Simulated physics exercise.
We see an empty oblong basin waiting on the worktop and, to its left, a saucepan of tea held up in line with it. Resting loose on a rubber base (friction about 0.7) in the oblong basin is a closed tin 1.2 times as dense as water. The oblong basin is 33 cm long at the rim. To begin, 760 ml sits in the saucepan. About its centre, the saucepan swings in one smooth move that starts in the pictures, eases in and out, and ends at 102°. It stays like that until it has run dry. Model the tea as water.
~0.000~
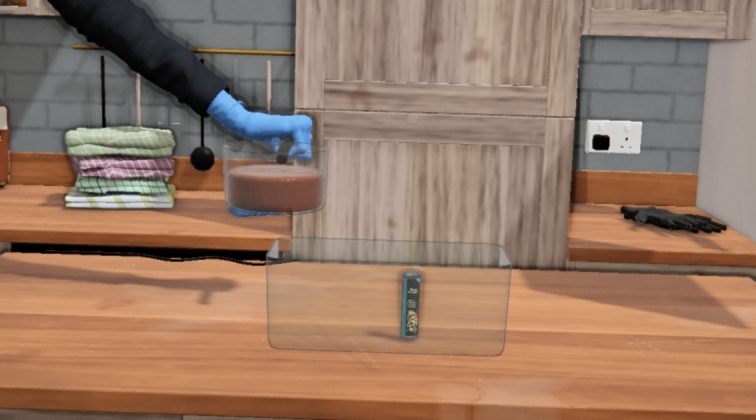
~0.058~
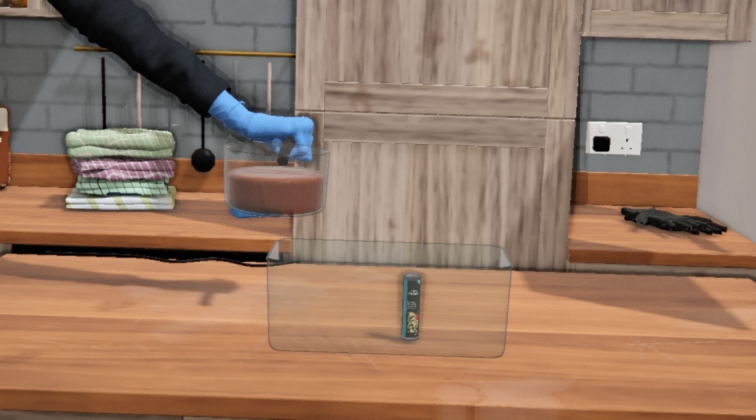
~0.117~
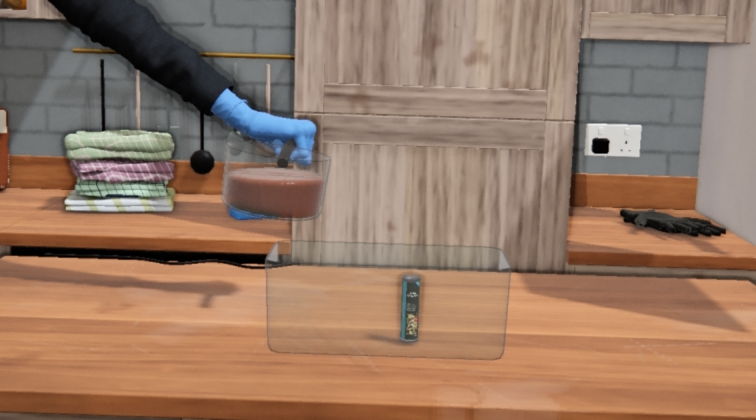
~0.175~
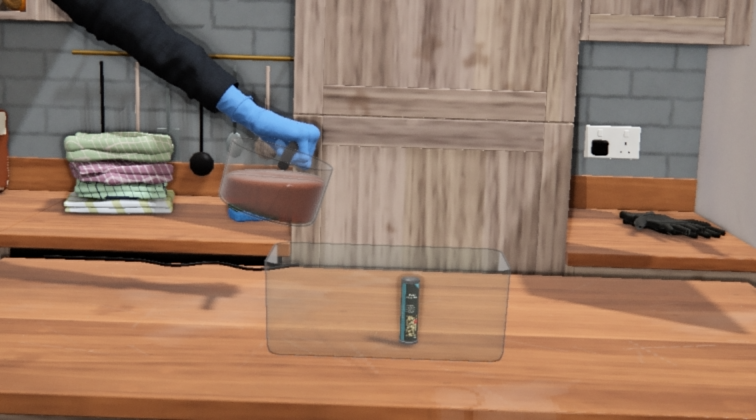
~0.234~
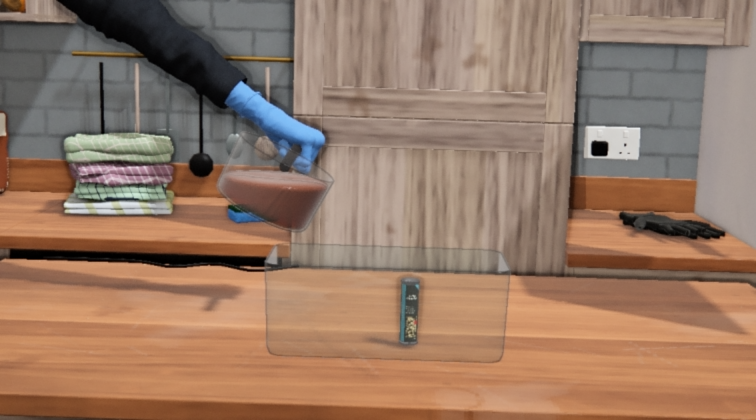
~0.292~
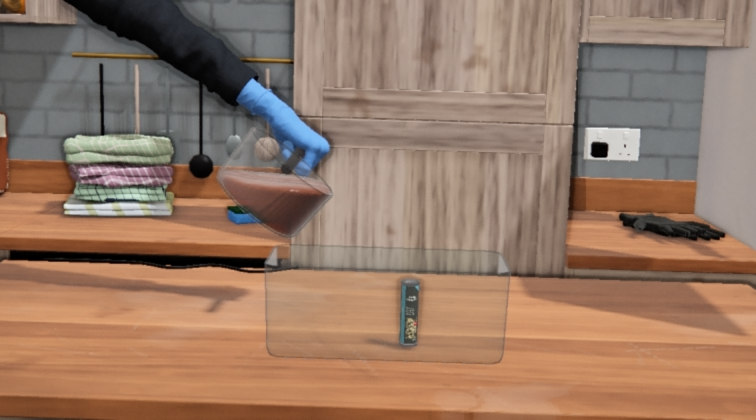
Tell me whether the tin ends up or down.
Up.
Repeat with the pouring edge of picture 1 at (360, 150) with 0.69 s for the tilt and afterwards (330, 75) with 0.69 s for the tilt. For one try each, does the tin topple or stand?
In the first try it comes down; in the second it remains standing.
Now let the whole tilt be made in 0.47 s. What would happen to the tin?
Outcome - the tin remains standing.
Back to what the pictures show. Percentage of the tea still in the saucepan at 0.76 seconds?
About 10 per cent.
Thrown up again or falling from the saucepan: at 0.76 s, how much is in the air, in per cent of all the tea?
Estimate: About 5 in a hundred.
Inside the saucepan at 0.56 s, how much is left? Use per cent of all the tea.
Close to 38 in a hundred.
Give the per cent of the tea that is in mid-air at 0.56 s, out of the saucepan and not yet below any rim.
It comes to about 28 percent.
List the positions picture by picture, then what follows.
In the first picture, it leans 0°; its right rim is at (328, 150); the tea meets the walls at (228, 170) and (325, 173); the oblong basin's rim runs from (272, 248) to (506, 256); the tin's top is at (412, 277).
In the second picture, it leans 2°; its right rim is at (329, 153); the tea meets the walls at (228, 171) and (326, 175).
In the third picture, it leans 7°; its right rim is at (330, 160); the tea meets the walls at (227, 173) and (326, 177).
In the fourth picture, it leans 15°; its right rim is at (332, 170); the tea meets the walls at (226, 174) and (326, 181).
In the fifth picture, it leans 26°; its right rim is at (333, 182); the tea meets the walls at (223, 174) and (329, 183).
In the sixth picture, it leans 39°; its right rim is at (331, 196); the tea meets the walls at (221, 172) and (328, 186); 1 per cent is over the edge.
After 0.56 s the tilt is 93° and 37 per cent is still to pour; the tin stands where it began.
After 0.76 s the tilt is 102° and 11 per cent is still to pour; the tin stands where it began.
After 0.97 s the tilt is 102° and 2 per cent is still to pour; the tin stands where it began.
After 1.19 s the tilt is 102° and 0 per cent is still to pour; the tin stands where it began.
In the end the tin stands where it began.
